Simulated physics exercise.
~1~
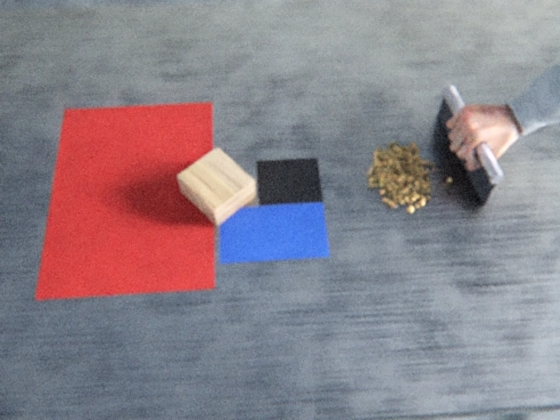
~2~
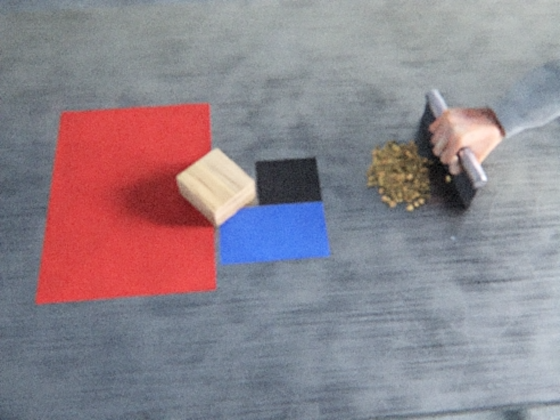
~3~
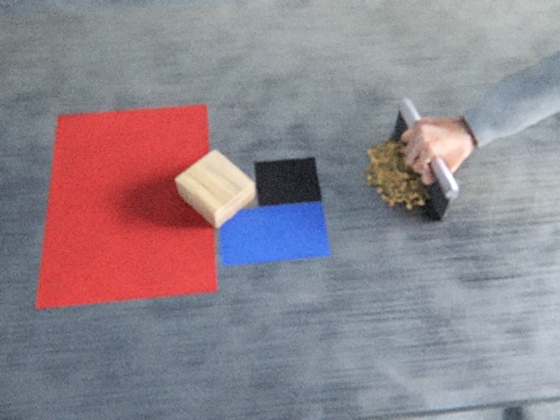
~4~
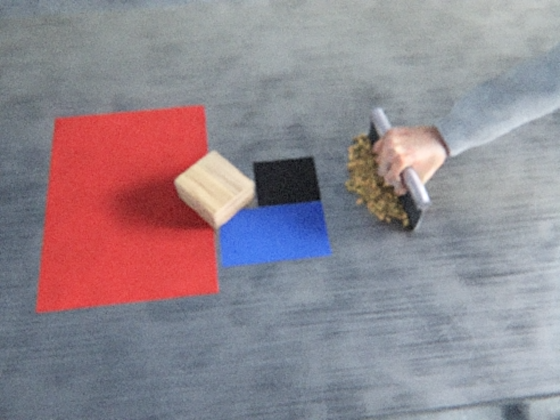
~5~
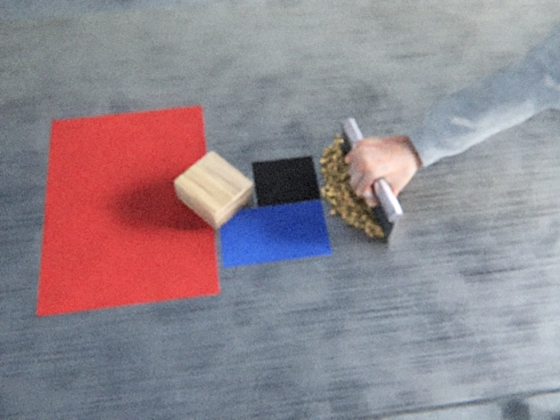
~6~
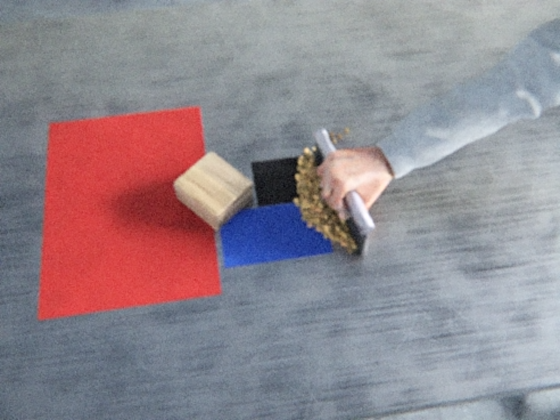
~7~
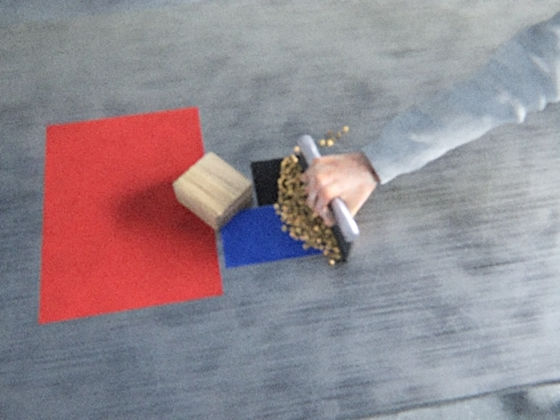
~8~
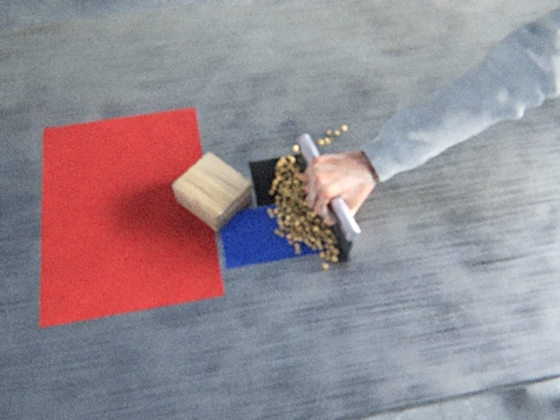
A hand used a flat scraper to push a pile of dried chickpeas left across a grey surface until it stopped near a wooden block, leaving most of them spread over the blue and black mats, a few straggling off, and none on the red.
